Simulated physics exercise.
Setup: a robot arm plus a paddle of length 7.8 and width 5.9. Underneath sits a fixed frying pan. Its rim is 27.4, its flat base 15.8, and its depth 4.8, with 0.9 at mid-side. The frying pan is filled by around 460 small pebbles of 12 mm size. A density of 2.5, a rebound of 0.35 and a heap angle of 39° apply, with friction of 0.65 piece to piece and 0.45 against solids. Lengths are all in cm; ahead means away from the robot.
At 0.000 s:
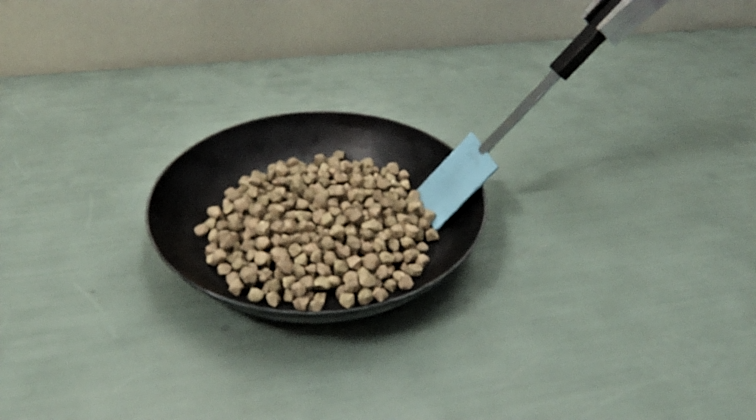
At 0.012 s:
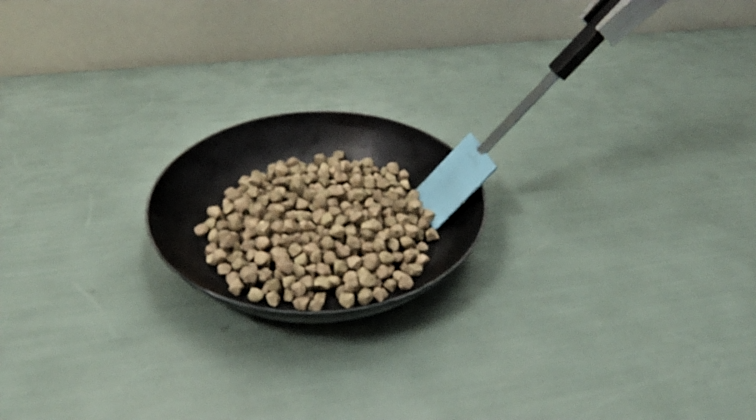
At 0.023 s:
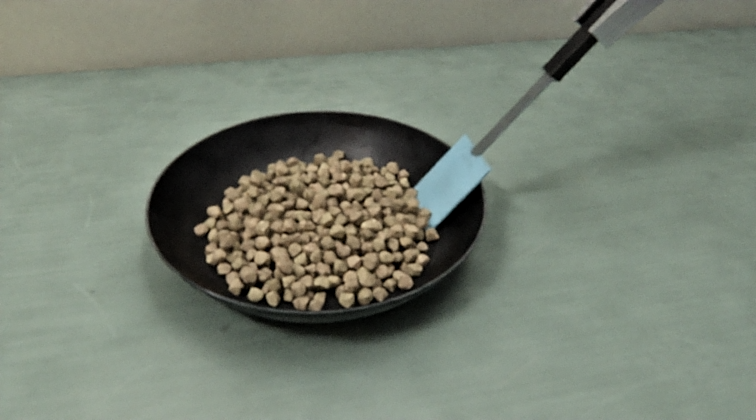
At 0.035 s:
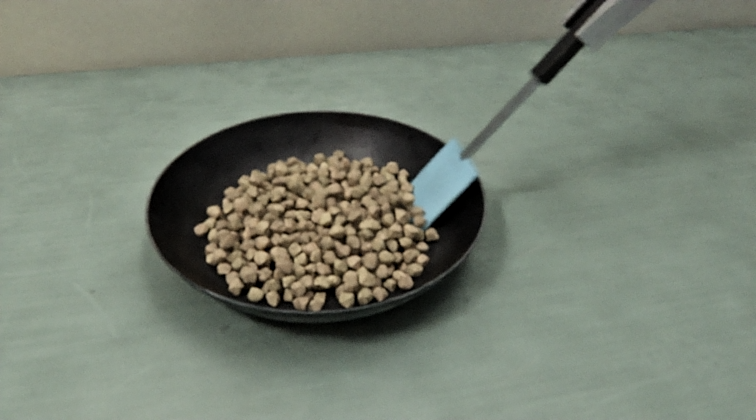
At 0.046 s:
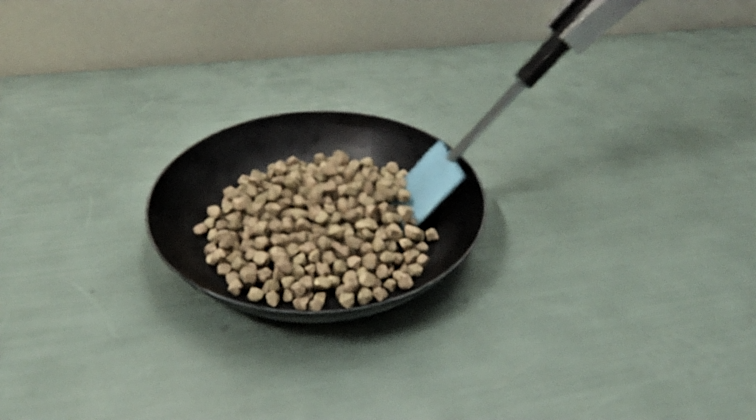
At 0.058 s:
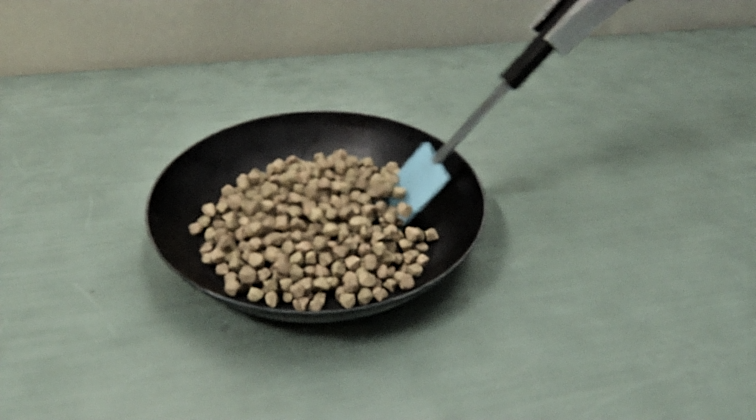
A pale green, faintly streaked tabletop with a beige wall behind it is seen from above at an angle, the camera staying still. A round black frying pan heaped with small tan pebbles sits left of centre, and a light blue paddle on a grey and black arm reaches in from the upper right. The paddle barely moves at first, then slides left and slightly down into the pile, nudging the nearest pebbles leftward.
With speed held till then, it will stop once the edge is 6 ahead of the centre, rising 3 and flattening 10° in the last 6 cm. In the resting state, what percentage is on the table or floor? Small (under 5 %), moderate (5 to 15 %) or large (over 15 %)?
Moderate.
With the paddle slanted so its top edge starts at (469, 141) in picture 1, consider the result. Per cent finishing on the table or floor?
I'd estimate close to 10 per cent.
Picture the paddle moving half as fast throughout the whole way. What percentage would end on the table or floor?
I'd expect near 0 per cent.
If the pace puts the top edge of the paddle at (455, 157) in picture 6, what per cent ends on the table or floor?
0 %.
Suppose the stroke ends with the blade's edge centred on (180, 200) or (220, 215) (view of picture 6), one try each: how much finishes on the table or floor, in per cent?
Try 1: Approx. 25 %; try 2: Approx. 15 %.
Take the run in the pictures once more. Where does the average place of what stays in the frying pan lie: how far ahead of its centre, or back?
4.0 cm ahead.
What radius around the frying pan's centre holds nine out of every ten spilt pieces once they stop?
35 cm.
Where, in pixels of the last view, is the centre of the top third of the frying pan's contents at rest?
I'd put it close to (213, 219).
By 0.09 s, sloping 51°, highest piece 6 above the table; 465 in the frying pan.
By 0.12 s, sloping 48°, highest piece 8 above the table; 465 in the frying pan.
By 0.34 s, sloping 41°, highest piece 6 above the table; 422 in the frying pan, 37 on the table or floor, 6 on the blade or in flight.
By 1.39 s, sloping 41°, highest piece 5 above the table; 422 in the frying pan, 43 on the table or floor.
Final count, 422 in the frying pan, 43 on the table or floor. That is 9 % on the table or floor.
